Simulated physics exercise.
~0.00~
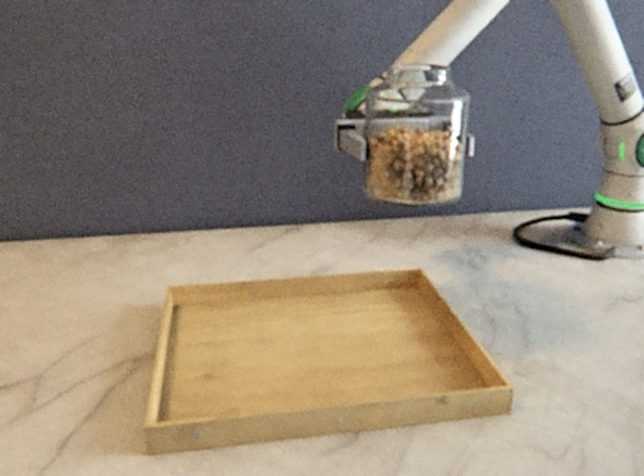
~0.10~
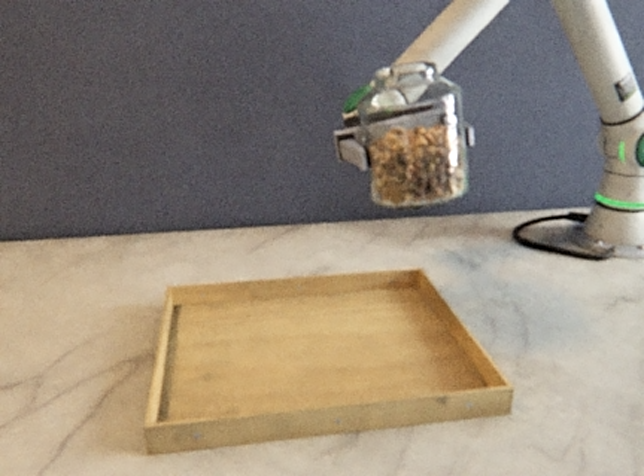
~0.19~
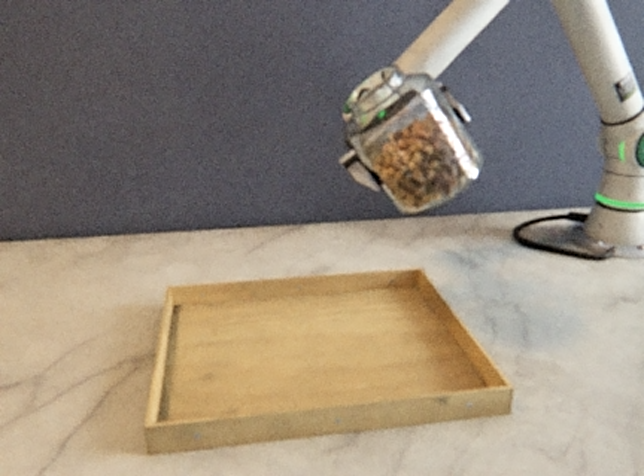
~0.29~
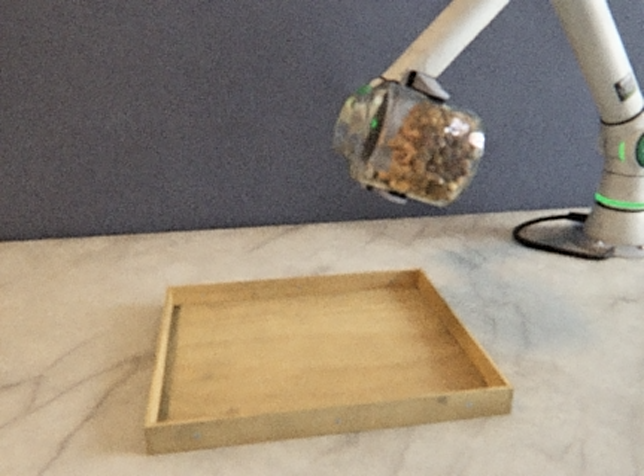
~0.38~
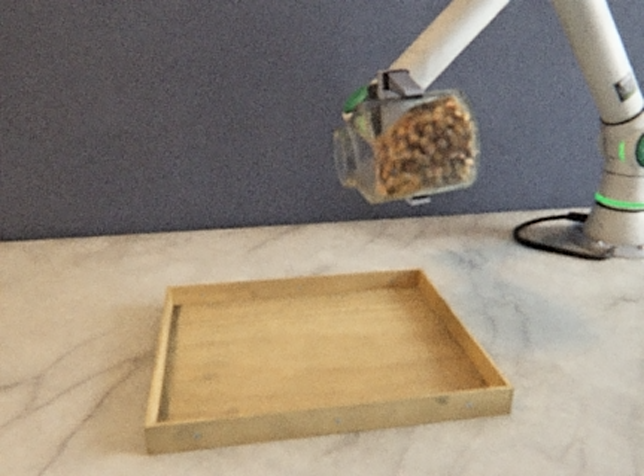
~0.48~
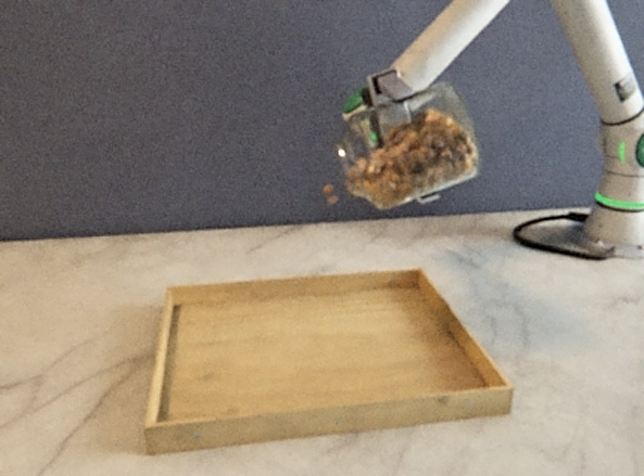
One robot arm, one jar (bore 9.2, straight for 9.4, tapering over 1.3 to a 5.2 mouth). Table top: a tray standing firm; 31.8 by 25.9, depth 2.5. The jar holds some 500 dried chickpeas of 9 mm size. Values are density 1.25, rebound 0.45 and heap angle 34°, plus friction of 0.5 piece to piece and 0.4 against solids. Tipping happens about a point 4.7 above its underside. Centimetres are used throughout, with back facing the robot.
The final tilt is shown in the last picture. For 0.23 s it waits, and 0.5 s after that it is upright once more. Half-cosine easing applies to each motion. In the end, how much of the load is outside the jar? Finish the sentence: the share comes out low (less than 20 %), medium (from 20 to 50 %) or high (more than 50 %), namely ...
The share comes out low, less than 20 %.
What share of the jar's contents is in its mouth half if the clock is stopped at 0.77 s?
Looks like around 55 per cent to me.
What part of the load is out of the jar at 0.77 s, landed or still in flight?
Roughly 5 percent by that time.
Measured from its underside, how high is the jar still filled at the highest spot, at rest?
Looks like roughly 7.0 cm, measured from the underside.
After 0.77 s, tipped 103°, highest piece 24 above the table; 472 in the jar, 21 in the tray, 8 in flight or on a rim.
After 1.06 s, tipped 21°, highest piece 28 above the table; 465 in the jar, 35 in the tray, 1 in flight or on a rim.
After 1.41 s, upright, highest piece 25 above the table; 465 in the jar, 36 in the tray.
After 2.11 s, upright, highest piece 25 above the table; 465 in the jar, 36 in the tray.
In the end, 465 in the jar, 36 in the tray. That is 7 % outside the jar.
